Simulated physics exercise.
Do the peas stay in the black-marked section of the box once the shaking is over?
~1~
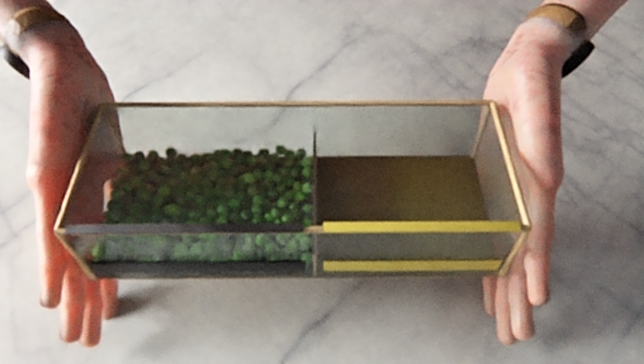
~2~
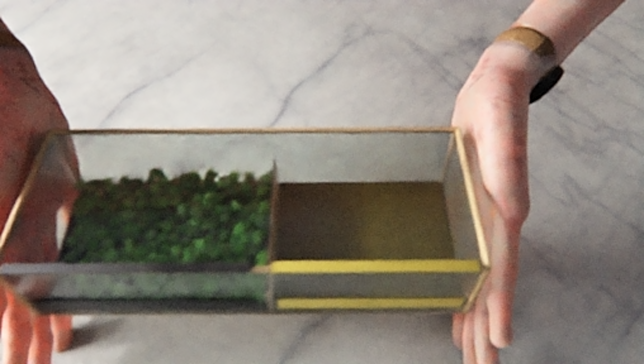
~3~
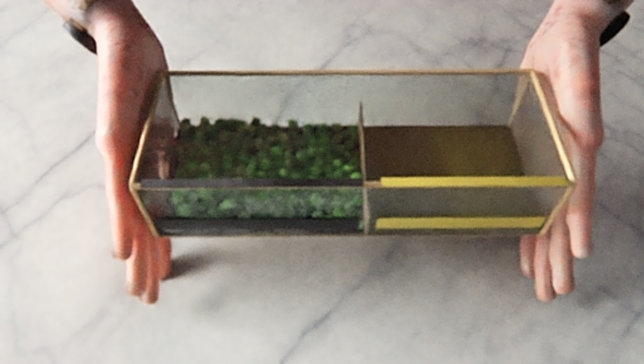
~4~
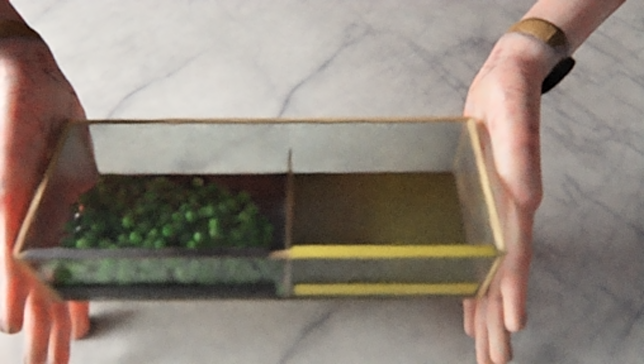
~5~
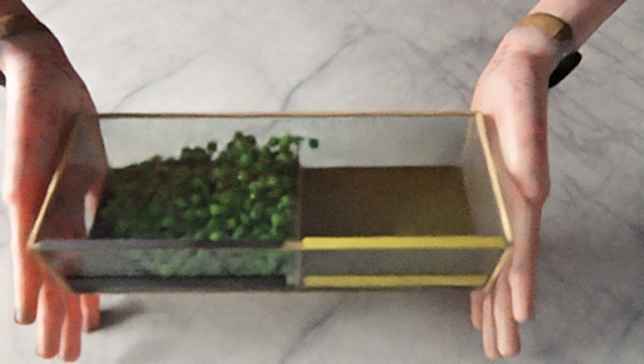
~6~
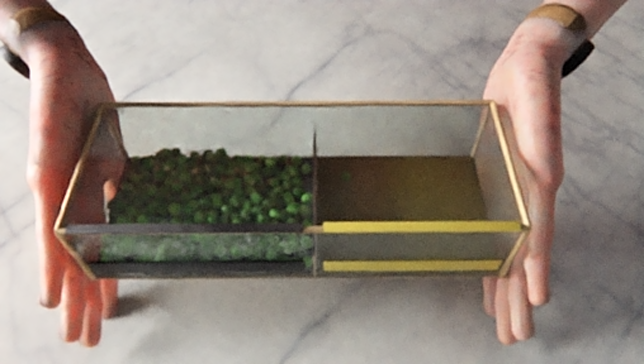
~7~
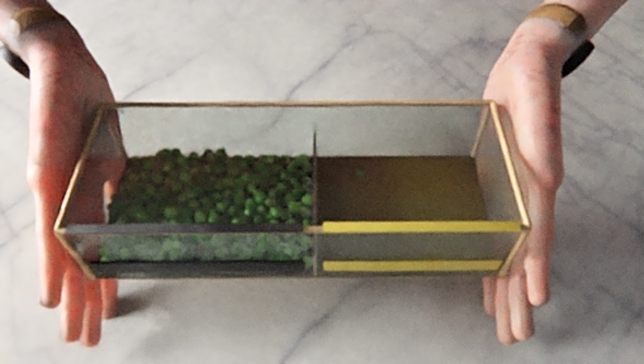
Yes, the peas finish in the black-marked section on the left, and the yellow-marked section on the right ends up empty.
At the start, two hands hold a clear, gold-edged box above a marble surface, with many green peas in the black-marked left section and none in the yellow-marked right one. The hands move the box left and toward the viewer, then swing it back to the right and away. They bring it left and nearer again, and the peas shift about inside. As the box starts back to the right, the peas heap up against the divider, a few reaching its top. The hands bring the box to rest, with the peas settled in the left section and the right one empty.
